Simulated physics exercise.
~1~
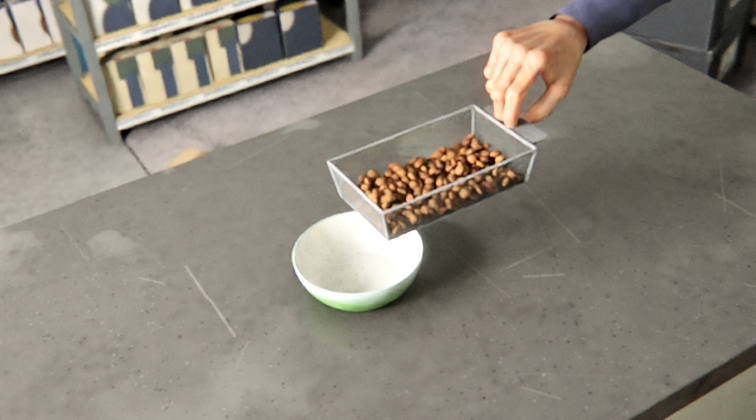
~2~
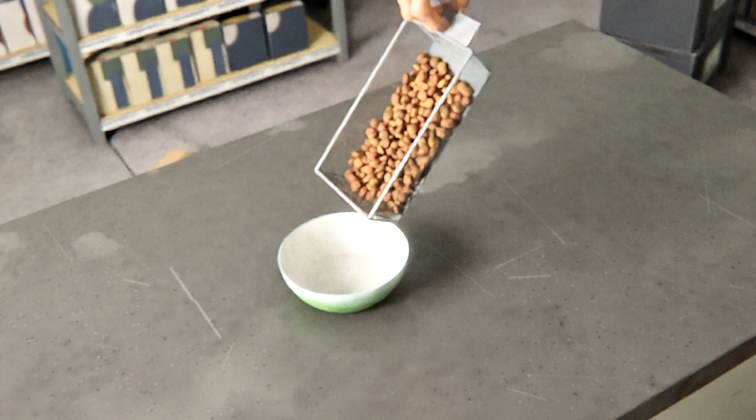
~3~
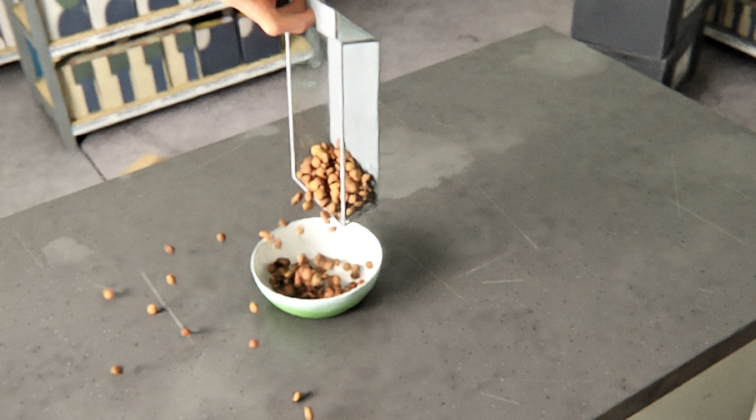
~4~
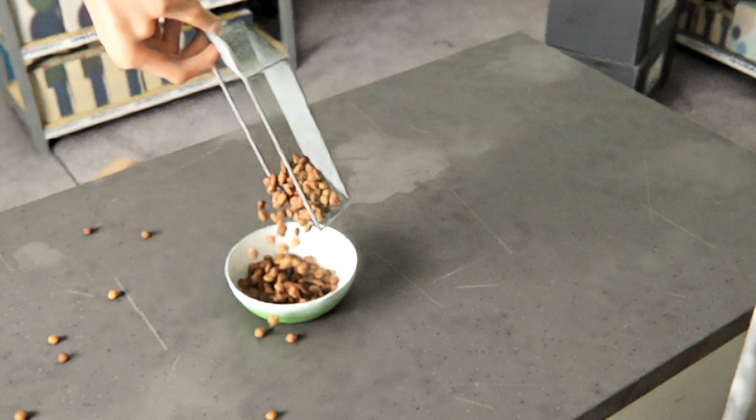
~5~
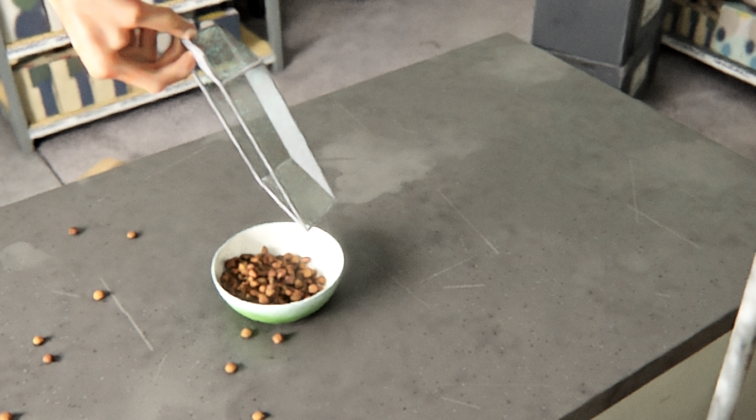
On a dark grey table, a hand tips brown kibble into a bowl, spilling a few pieces.
